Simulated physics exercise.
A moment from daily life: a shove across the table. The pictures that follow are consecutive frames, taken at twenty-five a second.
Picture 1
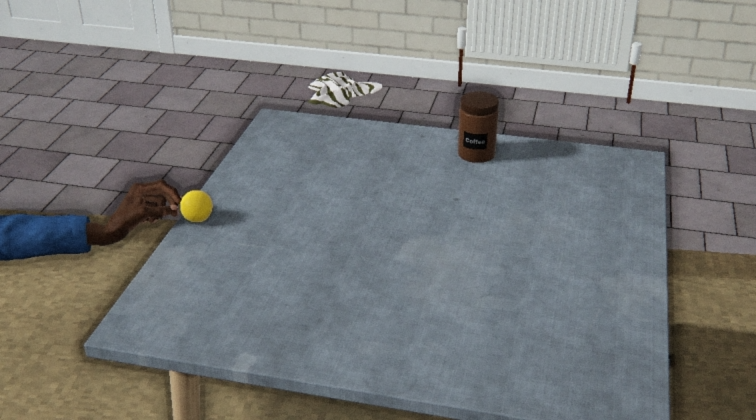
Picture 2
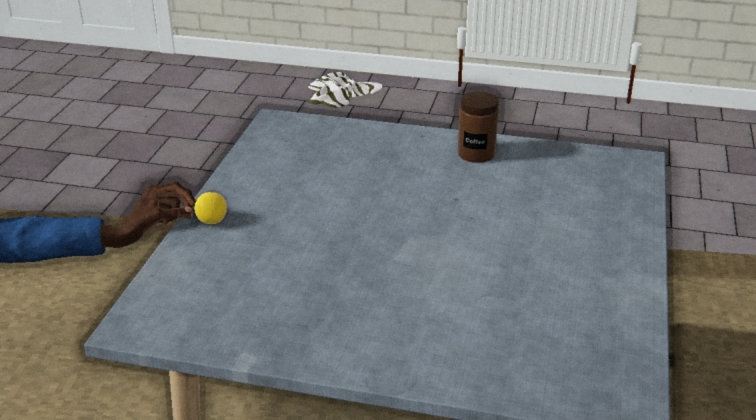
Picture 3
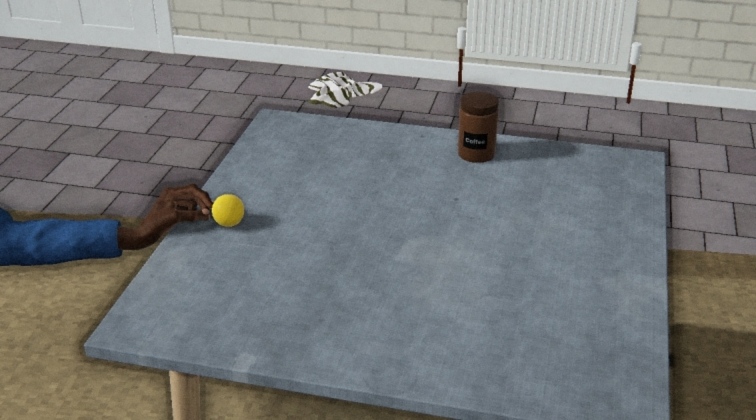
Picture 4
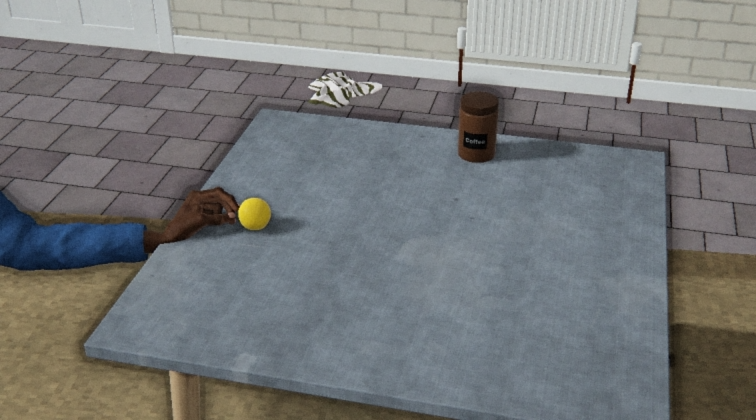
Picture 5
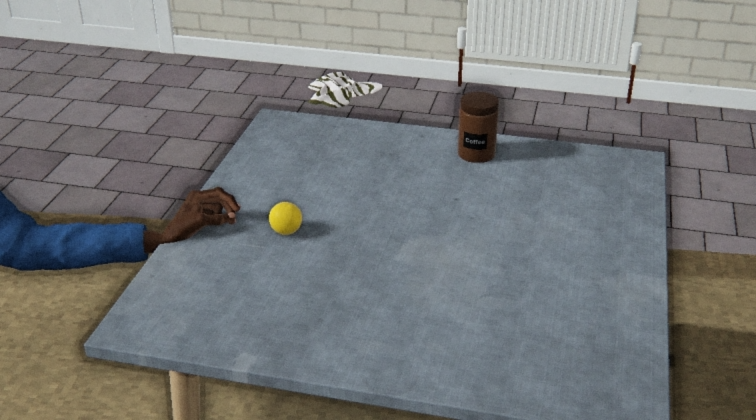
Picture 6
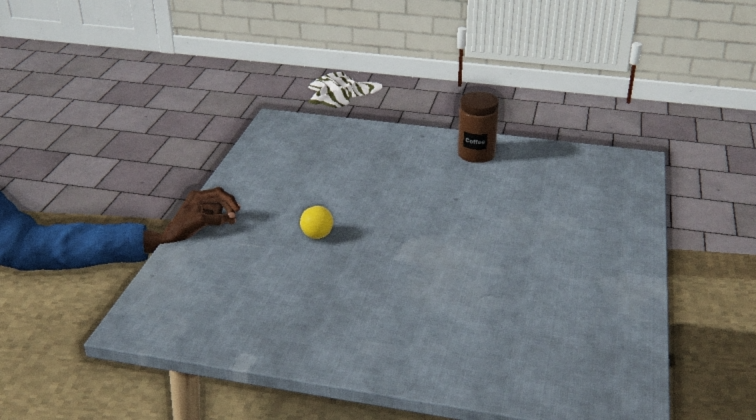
On a grey table near a brown jar, a hand pushes a yellow lemon rightward, then stays back as it rolls on.
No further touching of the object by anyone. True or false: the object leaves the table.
True.
Then, 0.20 s after the last picture, yellow lemon rolled well along near (473, 243).
Then, 0.50 s after the last picture, yellow lemon now off the table.
Then, 0.90 s after the last picture, things are still on the move.
By the end, off the table, yellow lemon.
